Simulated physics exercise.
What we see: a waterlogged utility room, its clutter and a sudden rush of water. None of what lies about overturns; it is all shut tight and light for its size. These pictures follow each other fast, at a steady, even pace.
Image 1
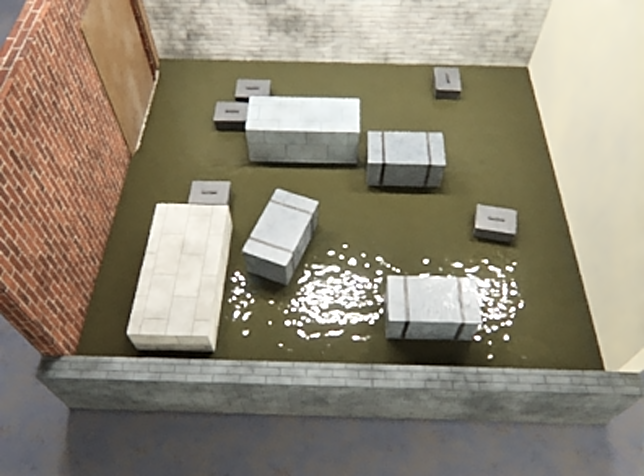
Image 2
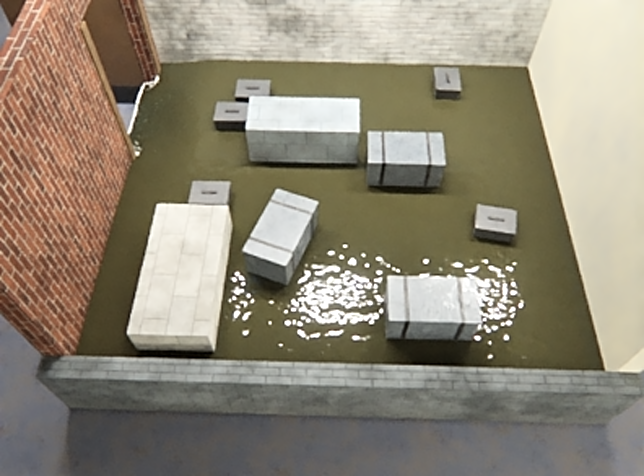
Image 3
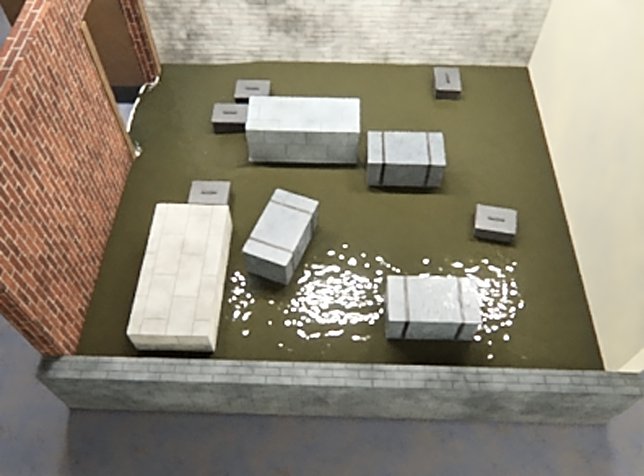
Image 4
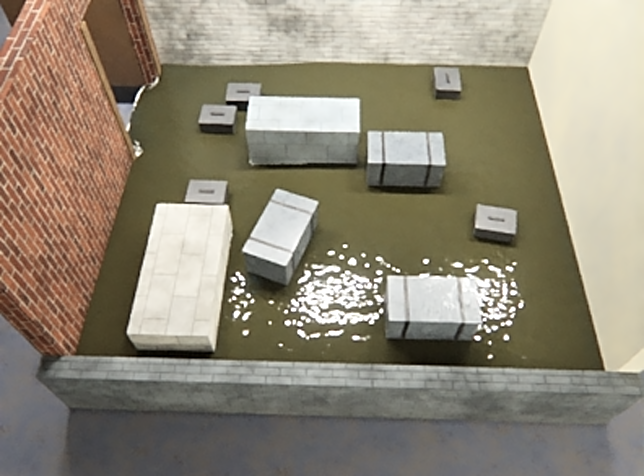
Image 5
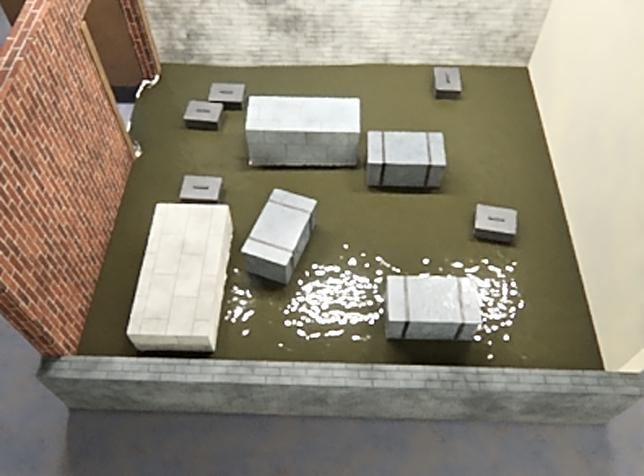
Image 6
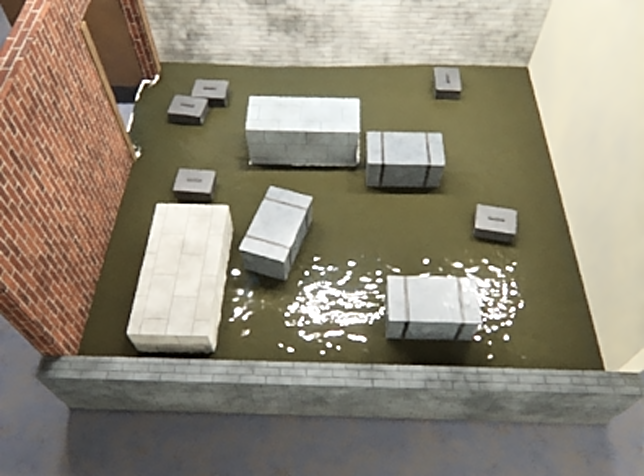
We see grey and whitish blocks standing in murky water inside a walled room as the brown door at left opens and a little white water appears there; then small dark blocks drift left while the larger ones barely move.
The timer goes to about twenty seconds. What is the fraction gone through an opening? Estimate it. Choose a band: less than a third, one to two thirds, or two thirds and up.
Two thirds and up.
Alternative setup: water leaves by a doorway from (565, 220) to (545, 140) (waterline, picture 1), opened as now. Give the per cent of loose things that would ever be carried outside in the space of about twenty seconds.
That comes to 50 per cent of the things.
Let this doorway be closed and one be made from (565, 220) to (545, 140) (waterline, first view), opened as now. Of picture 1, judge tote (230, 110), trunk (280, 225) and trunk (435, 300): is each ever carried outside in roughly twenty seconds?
In that order: Kept in, still in, out.
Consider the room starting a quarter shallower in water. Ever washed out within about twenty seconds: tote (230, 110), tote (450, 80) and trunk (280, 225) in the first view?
Going item by item, that's exited, then exited, then exited.
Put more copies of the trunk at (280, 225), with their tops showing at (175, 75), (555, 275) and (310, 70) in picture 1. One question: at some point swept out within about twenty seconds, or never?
Result, in sequence: Ends up outside; never gets out; ends up outside.
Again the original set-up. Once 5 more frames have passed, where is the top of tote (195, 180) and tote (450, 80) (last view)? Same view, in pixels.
Approximately (126, 118) for one and (403, 75) for the other.
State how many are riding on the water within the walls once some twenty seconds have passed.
Exactly 2.
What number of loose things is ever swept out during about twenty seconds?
That comes out at 6.
A moment on, 2 of 8 are out; 6 afloat.
Next, 3 of 8 are out; 5 afloat.
Later, 6 of 8 are out; 2 afloat.
In the end, 6 of 8 are out; 2 afloat.
